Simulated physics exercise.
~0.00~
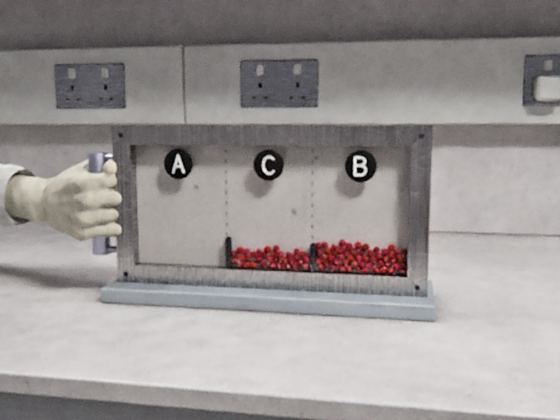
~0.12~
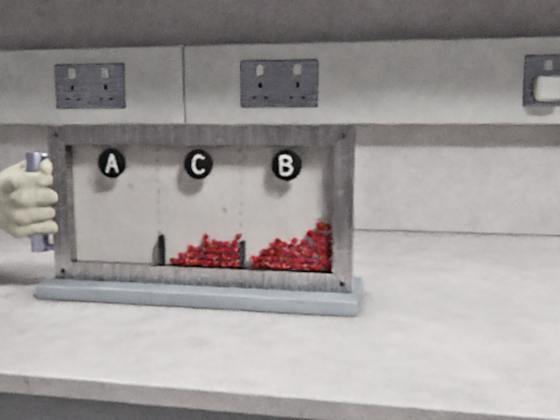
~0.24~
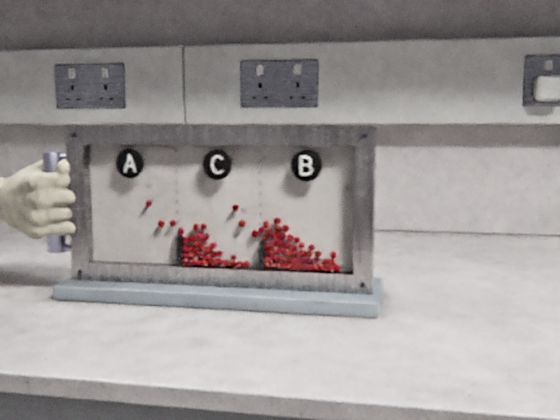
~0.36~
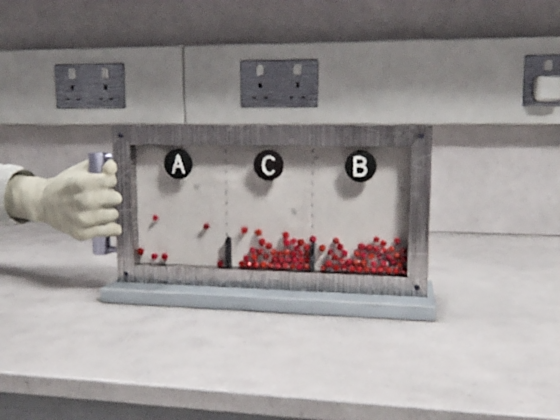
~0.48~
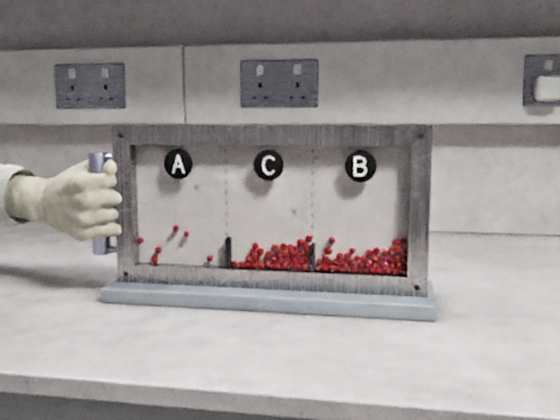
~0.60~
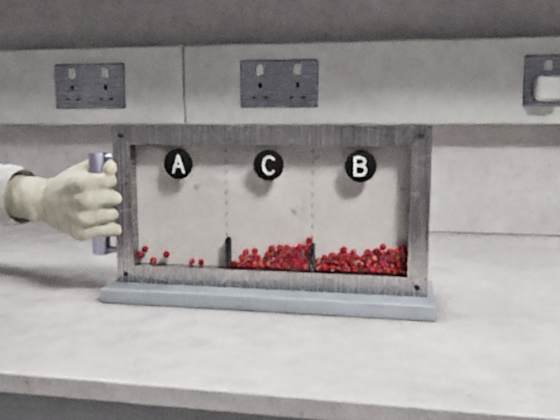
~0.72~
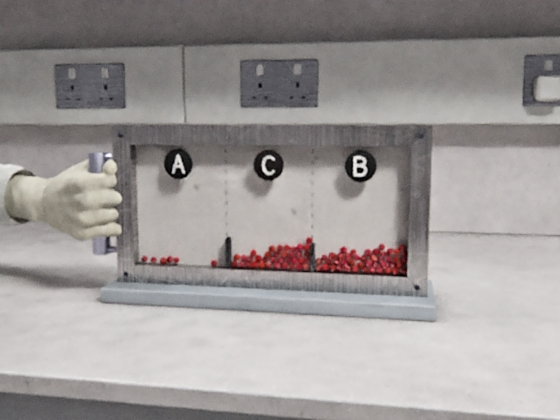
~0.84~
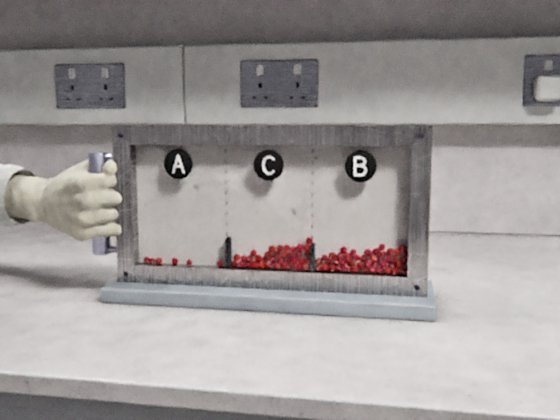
Red beads in a flat framed case piled rightward as a gloved hand slid it left, then scattered leftward over the low dividers as it was pushed back right, finally settling with a few under A and most under C and B.
